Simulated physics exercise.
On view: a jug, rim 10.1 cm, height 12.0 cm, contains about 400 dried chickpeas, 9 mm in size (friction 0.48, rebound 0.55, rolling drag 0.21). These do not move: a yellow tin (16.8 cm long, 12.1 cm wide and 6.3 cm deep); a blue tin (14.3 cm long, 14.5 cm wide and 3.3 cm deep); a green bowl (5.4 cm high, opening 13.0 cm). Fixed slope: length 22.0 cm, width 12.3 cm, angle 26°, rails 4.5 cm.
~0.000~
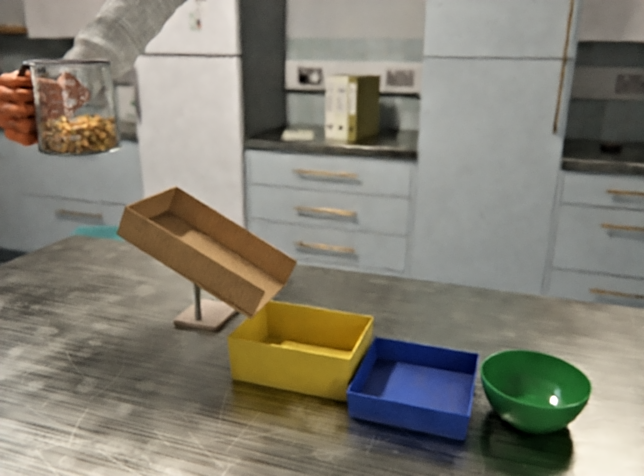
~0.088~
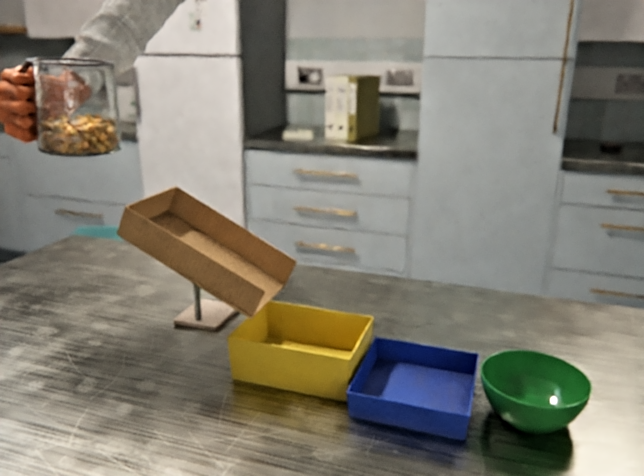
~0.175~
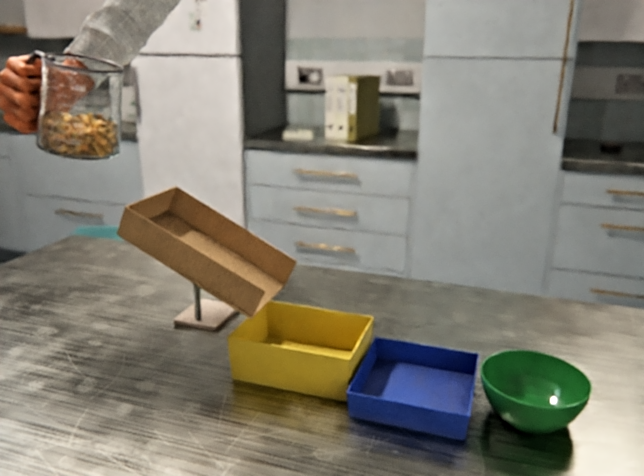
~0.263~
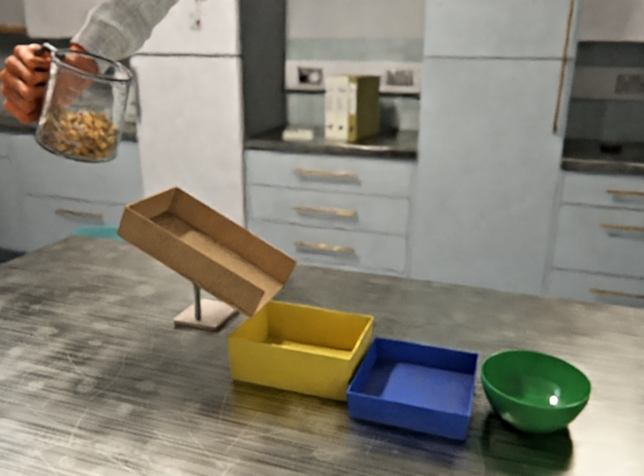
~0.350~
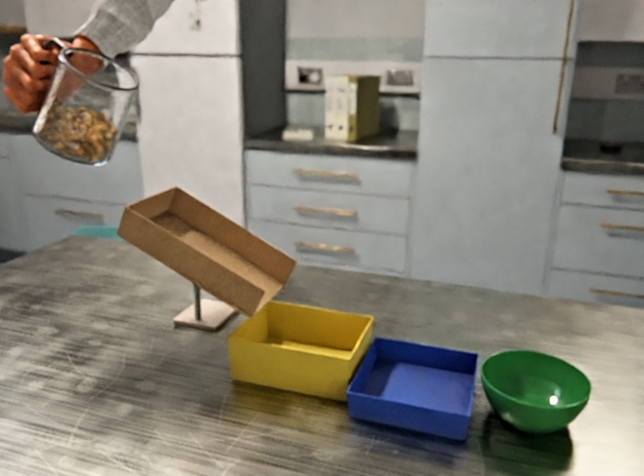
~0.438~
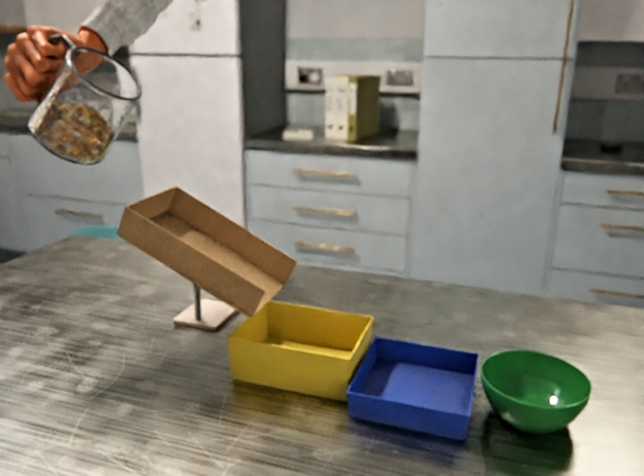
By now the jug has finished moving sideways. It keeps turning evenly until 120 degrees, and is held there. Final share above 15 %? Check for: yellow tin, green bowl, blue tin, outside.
Yellow tin: Not above, green bowl: Not above, blue tin: Not above, outside: Above.
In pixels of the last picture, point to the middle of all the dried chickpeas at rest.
Close to pixel (114, 333) of the final picture.
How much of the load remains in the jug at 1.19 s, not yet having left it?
I'd put it at around 95 per cent.
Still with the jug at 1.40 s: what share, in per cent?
I'd estimate some 55 per cent of the load.
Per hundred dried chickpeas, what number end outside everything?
Roughly 100 percent.
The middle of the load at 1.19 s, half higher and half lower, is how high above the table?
About 34 cm.
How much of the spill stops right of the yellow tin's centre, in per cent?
I'd put it near 0 per cent of the spill.
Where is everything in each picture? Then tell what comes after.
In the first picture, jug at (72, 77); tilt 0 degrees; moved 0.0 cm; lip at (100, 62); top of the load at (79, 118); yellow tin at (303, 327); blue tin at (417, 372); green bowl at (535, 376).
In the second picture, jug at (75, 79); tilt 3 degrees; moved 0.3 cm; lip at (105, 65); top of the load at (58, 118).
In the third picture, jug at (83, 84); tilt 12 degrees; moved 0.9 cm; low side right; lip at (114, 72); top of the load at (81, 115).
In the fourth picture, jug at (89, 89); tilt 22 degrees; moved 1.6 cm; low side right; lip at (124, 80); top of the load at (60, 111).
In the fifth picture, jug at (91, 94); tilt 31 degrees; moved 1.9 cm; low side right; lip at (130, 89); top of the load at (83, 107).
In the sixth picture, jug at (91, 99); tilt 40 degrees; moved 1.9 cm; low side right; lip at (132, 99); top of the load at (46, 103); yellow tin at (303, 327); blue tin at (417, 372); green bowl at (535, 376). It turns about 105 degrees a second.
Then, at 0.73 s, tilt 71 degrees; jug 100 %; middle of all pieces near (70, 119).
Then, at 0.96 s, tilt 96 degrees; jug 100 %; middle of all pieces near (70, 116).
After 1.19 s, tilt 119 degrees; jug 95 %, slope 5 %; middle of all pieces near (81, 125).
Then, at 1.40 s, tilt 120 degrees; jug 55 %, outside 5 %, slope 35 %, in the air 5 %; middle of all pieces near (108, 179).
In the end, at 2.7 s, jug 0 %, blue tin 0 %, yellow tin 0 %, outside 100 %, green bowl 0 %, slope 0 %.
